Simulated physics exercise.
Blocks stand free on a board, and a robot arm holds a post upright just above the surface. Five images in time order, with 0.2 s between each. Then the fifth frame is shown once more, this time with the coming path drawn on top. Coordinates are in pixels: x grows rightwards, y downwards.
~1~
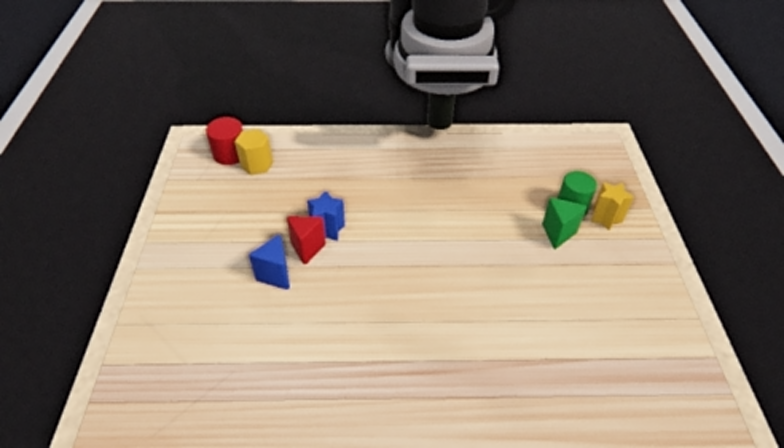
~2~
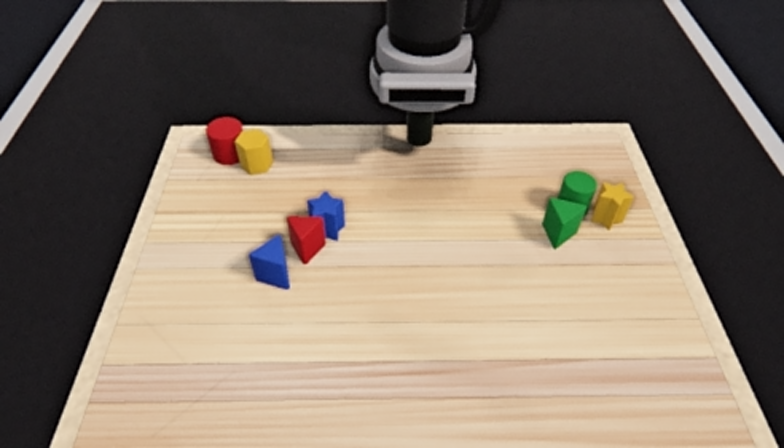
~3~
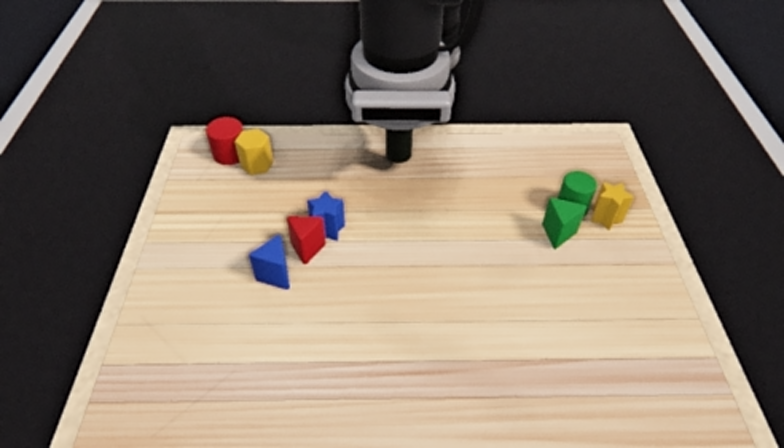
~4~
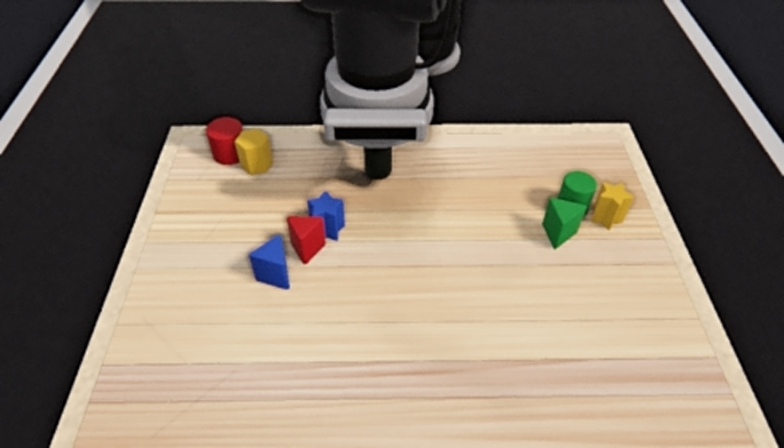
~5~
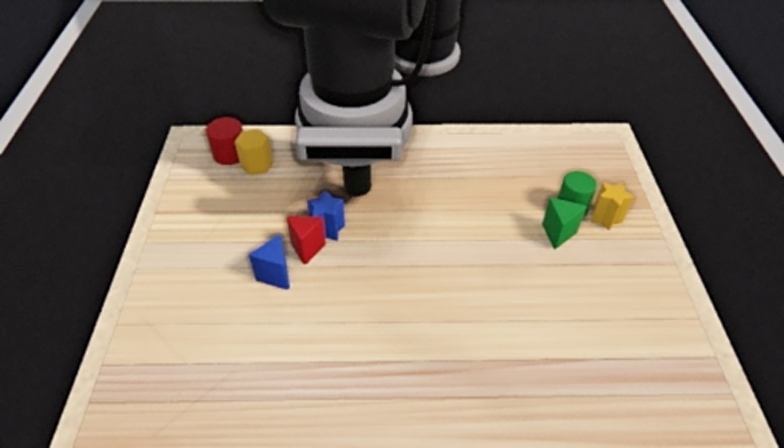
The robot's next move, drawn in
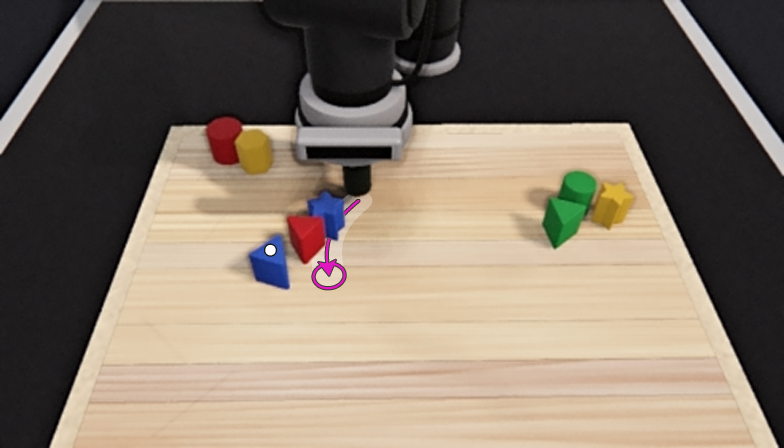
A dark robot arm with a grey collar and a short black post reaches over the far edge of a pale wooden board, seen from a fixed, raised view in front. Red and yellow blocks sit at far left, two blue blocks flank a red one left of centre, and green and yellow blocks stand at right. The arm glides steadily leftward and nearer, bringing its post close beside the blue star, while every block stays still.
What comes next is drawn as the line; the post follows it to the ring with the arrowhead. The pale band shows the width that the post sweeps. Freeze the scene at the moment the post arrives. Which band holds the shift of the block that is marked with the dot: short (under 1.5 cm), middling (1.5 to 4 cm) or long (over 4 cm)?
It moves a fair bit, 1.5 to 4 cm.
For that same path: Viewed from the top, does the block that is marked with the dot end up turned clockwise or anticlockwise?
Clockwise, looking down.
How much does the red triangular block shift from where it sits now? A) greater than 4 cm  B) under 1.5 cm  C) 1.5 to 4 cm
I'll go with A - greater than 4 cm.
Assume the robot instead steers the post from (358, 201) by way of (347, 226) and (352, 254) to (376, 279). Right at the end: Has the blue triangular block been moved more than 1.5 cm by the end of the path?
I believe not.
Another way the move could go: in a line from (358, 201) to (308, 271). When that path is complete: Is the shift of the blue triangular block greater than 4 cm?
Going by the path, yes.
The drawn path runs from (358, 201) over (338, 221) and (327, 247) to (329, 276); the dot is on the blue triangular block.
The first path, step by step. One third of the way, post at (337, 208); red triangular block at (297, 231); blue star block at (317, 211).
Two thirds of the way, post at (326, 234); blue triangular block at (253, 262), turned 15° clockwise; red triangular block at (279, 257), turned 30° clockwise; blue star block at (303, 238).
At the end, post at (328, 263); blue triangular block at (247, 265), turned 40° clockwise; red triangular block at (267, 275), turned 55° clockwise; blue star block at (298, 262), turned 25° clockwise.
